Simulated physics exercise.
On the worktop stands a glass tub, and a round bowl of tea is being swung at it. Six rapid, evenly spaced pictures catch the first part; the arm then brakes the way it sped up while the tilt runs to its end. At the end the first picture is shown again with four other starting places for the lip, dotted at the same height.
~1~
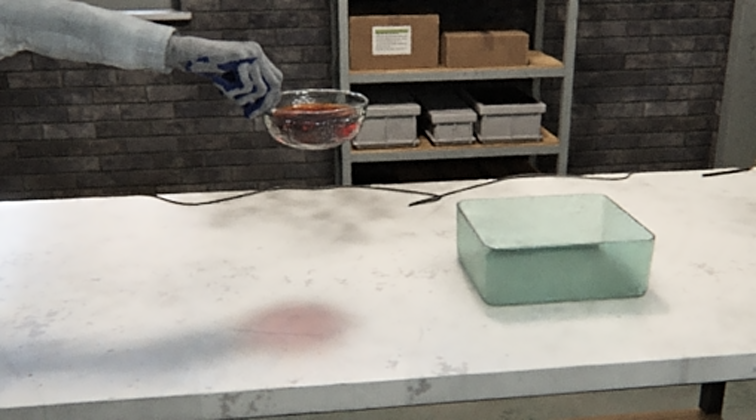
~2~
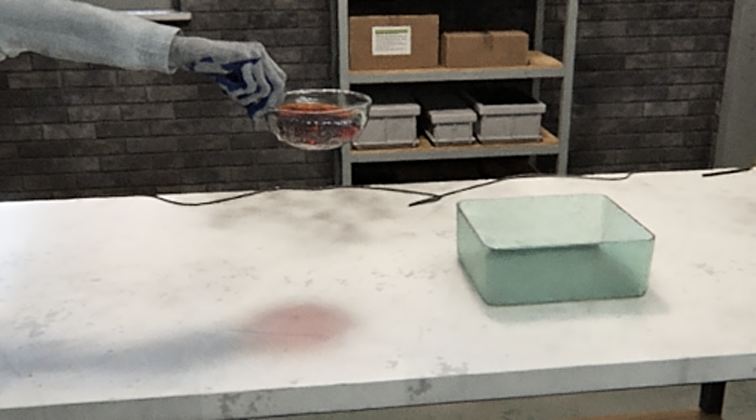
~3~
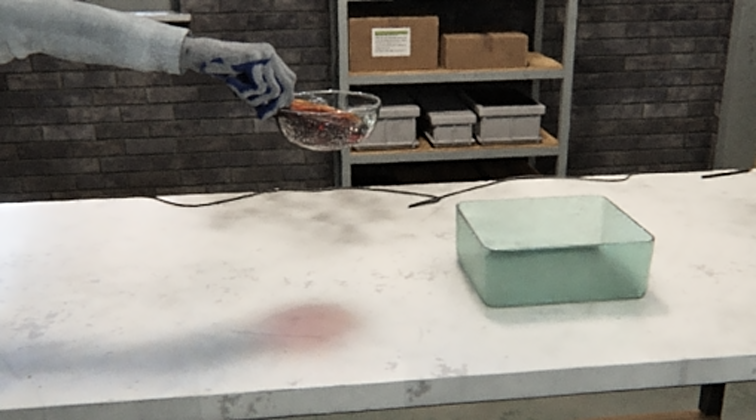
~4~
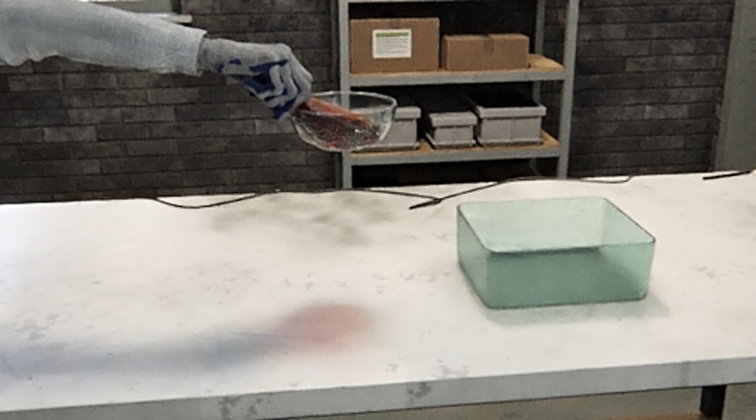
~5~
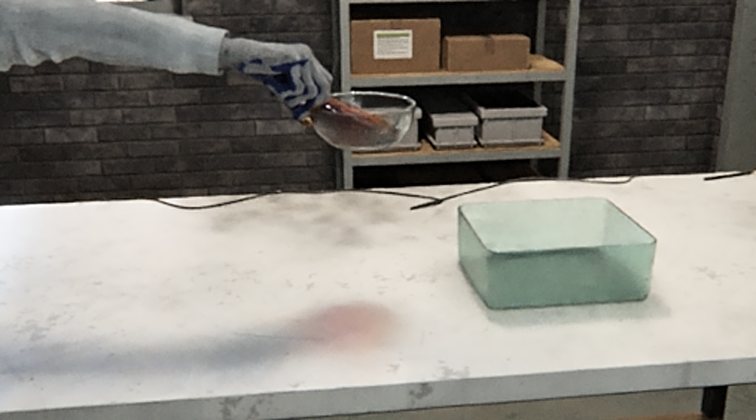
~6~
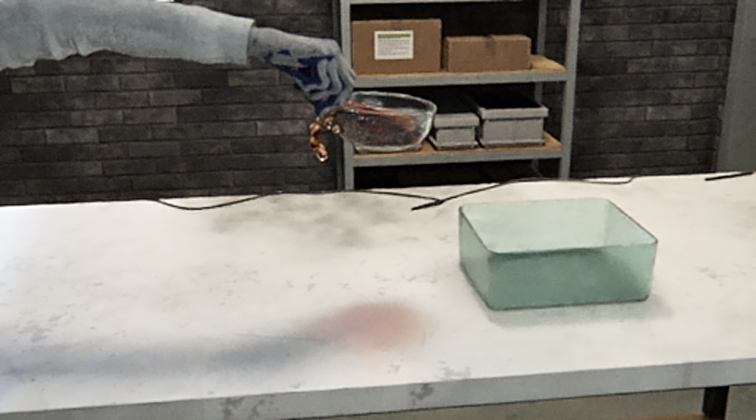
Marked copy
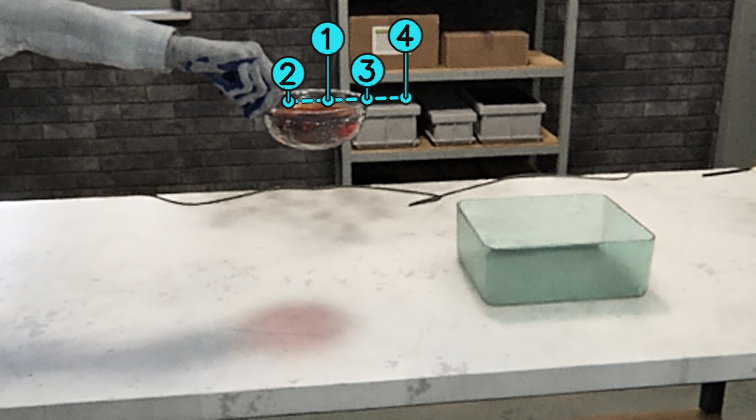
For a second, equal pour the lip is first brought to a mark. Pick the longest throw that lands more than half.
Spot 1.
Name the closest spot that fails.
2 it is.
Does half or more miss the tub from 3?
No, that is safe.
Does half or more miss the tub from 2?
Yes.
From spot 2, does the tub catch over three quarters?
No, it does not.
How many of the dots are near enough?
Three of the four.
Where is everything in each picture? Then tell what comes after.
Upright, lip at (365, 98); tub from (482, 305) to (645, 294); nothing has left yet, in the first frame.
Upright, lip at (368, 98); nothing has left yet, in the second frame.
Upright, lip at (378, 100); nothing has left yet, in the third frame.
Upright, lip at (393, 101); tea is over the rim, down to (290, 106), in the fourth frame.
Upright, lip at (412, 101); tea is over the rim, down to (305, 121), in the fifth frame.
Tipped about 5°, lip at (433, 105); tea is over the rim, down to (323, 155), in the sixth frame.
In cyan, 1 at (327, 100); 2 at (288, 101); 3 at (367, 98); 4 at (405, 97).
For spot 1, about 61 % lands in the tub, 30 % falls short and 9 % goes beside or beyond.
For spot 2, about 34 % lands in the tub, 61 % falls short and 5 % goes beside or beyond.
For spot 3, about 77 % lands in the tub, 13 % falls short and 9 % goes beside or beyond.
For spot 4, about 90 % lands in the tub, 8 % falls short.
